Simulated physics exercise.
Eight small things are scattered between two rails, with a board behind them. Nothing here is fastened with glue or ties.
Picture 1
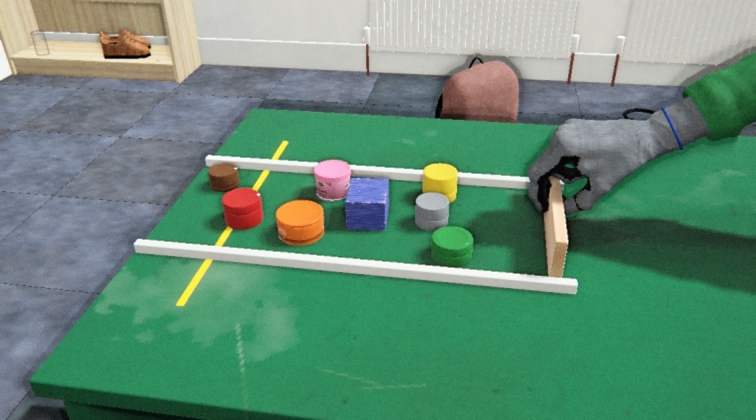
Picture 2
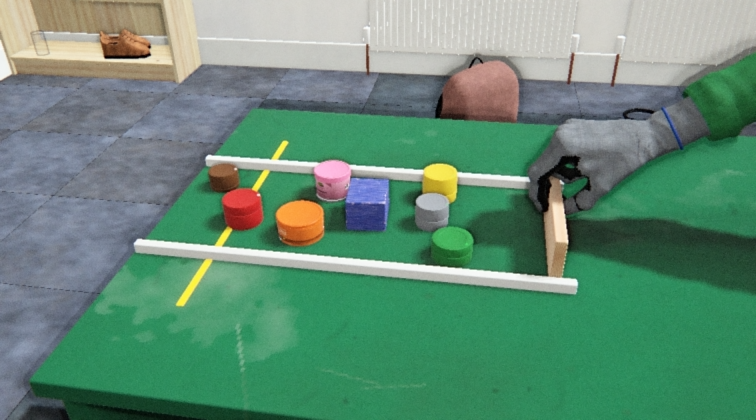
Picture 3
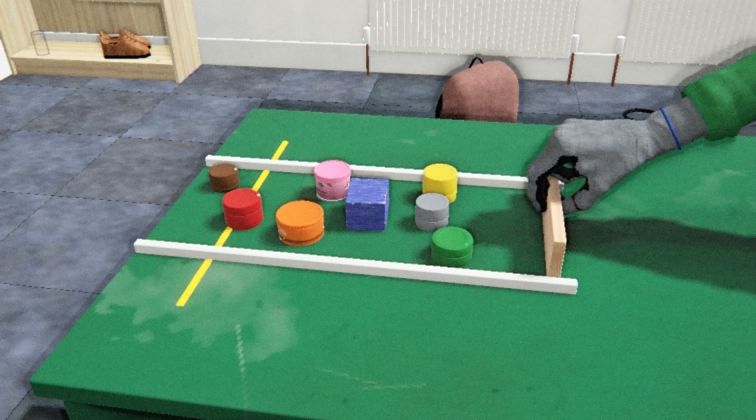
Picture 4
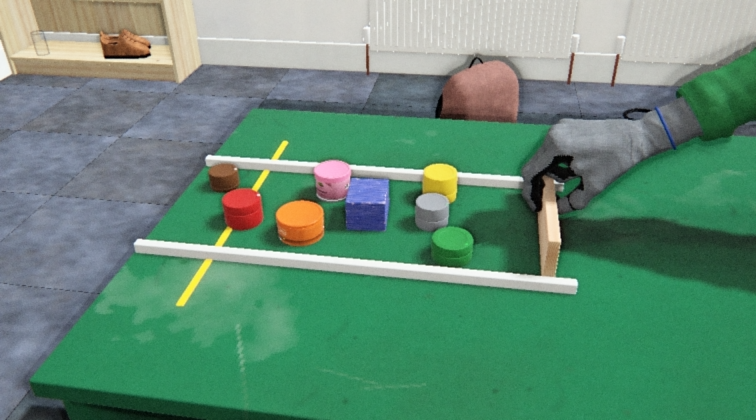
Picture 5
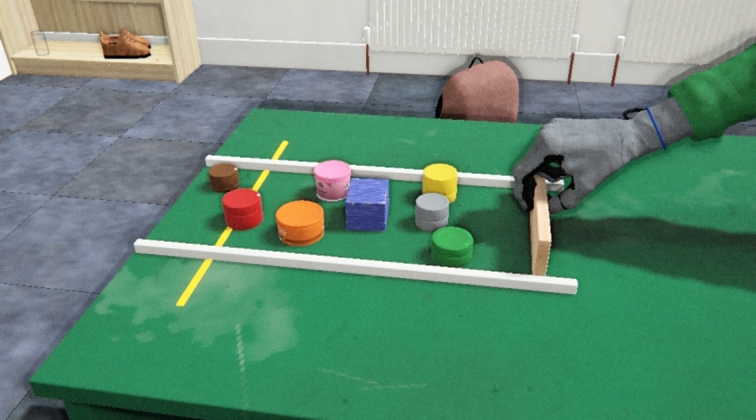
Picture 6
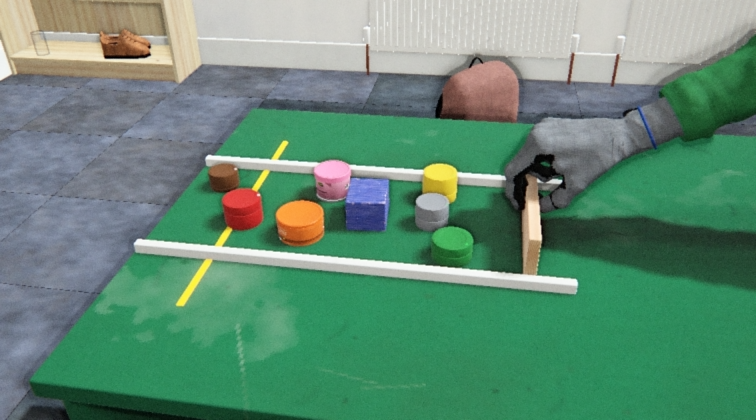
A gloved hand holding a wooden board upright at the right end of two white rails stays almost still at first, then slides it slightly left. The board draws a little nearer the green and grey lids, touching nothing, while the blue block and the colourful round pieces between the rails stay put.
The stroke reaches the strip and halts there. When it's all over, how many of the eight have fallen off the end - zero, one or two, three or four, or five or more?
One or two have fallen off.
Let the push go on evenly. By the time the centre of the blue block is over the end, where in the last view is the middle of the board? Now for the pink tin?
The middle sits near (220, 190) for the first and near (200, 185) for the other.
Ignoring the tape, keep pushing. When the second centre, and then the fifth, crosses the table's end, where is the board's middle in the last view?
The first one at (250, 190), the next at (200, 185).
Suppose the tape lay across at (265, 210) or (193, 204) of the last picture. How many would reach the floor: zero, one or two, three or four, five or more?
No fall at all; 5 or more.
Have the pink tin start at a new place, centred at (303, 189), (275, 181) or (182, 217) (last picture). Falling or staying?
Taking the spots in turn, it stays put, then stays put, then gets knocked off.
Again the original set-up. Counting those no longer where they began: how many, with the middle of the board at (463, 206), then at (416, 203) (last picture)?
Well, it's 1 at the first one and 4 at the second.
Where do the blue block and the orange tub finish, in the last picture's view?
You'll find the blue block at roughly (191, 197) and the orange tub at roughly (163, 225).
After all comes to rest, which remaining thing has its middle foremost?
It's the orange tub that ends nearest.
A little later, none off yet; brown lid at rest near (224, 178); red lid at rest near (243, 209); orange tub at rest near (301, 224).
When it is over, the number that fall off is one or two; down, red lid and brown lid.
